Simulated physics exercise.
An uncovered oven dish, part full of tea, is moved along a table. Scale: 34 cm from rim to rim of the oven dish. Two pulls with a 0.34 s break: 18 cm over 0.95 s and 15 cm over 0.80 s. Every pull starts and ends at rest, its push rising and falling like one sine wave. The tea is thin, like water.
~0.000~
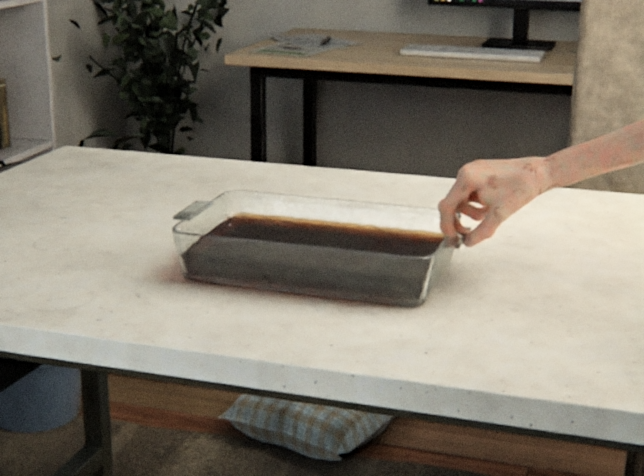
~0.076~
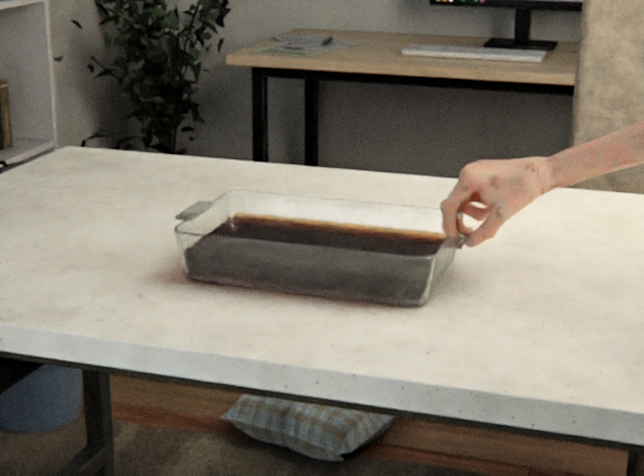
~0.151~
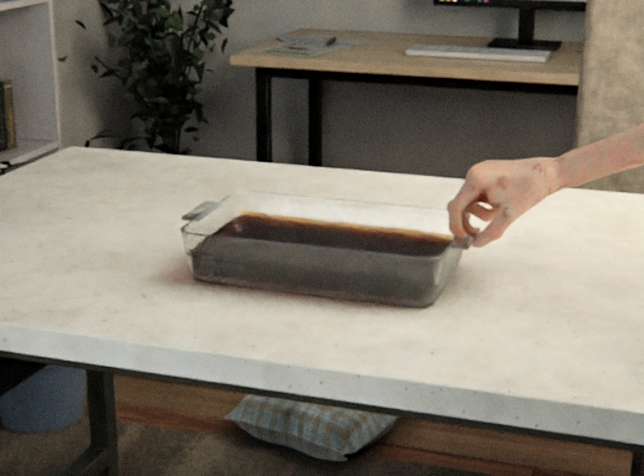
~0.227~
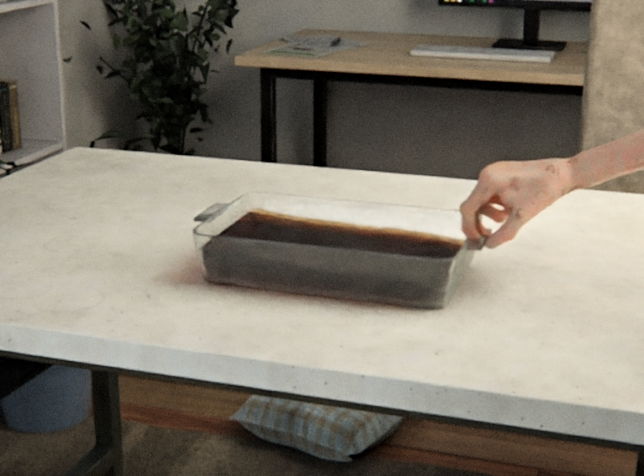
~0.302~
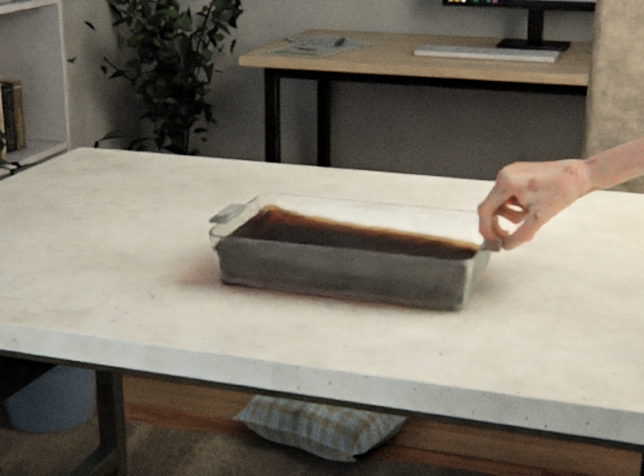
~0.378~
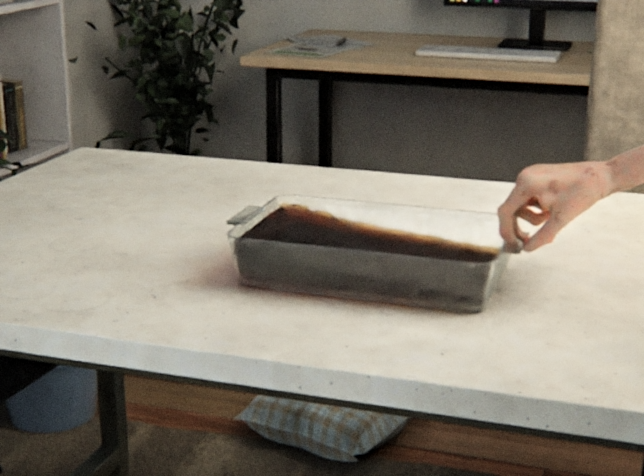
On a pale tabletop, a hand pulling a glass dish of dark liquid to the right, the surface tilting higher at left.
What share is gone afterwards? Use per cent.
Loss: About 21 per cent.
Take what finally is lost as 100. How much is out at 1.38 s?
Near 40 in a hundred.
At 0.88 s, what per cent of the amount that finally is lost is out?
About 20 per cent.
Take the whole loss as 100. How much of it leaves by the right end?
Some 80 per cent.
After 0.88 s it has gone 18 cm; 0 per cent is out over the left end and 4 over the right.
After 1.38 s it has gone 18 cm; 0 per cent is out over the left end and 8 over the right.
After 1.88 s it has gone 31 cm; 4 per cent is out over the left end and 8 over the right.
After 2.38 s it has gone 33 cm; 4 per cent is out over the left end and 17 over the right.
In the end 21 per cent is out in all, 5 of it over the left end.
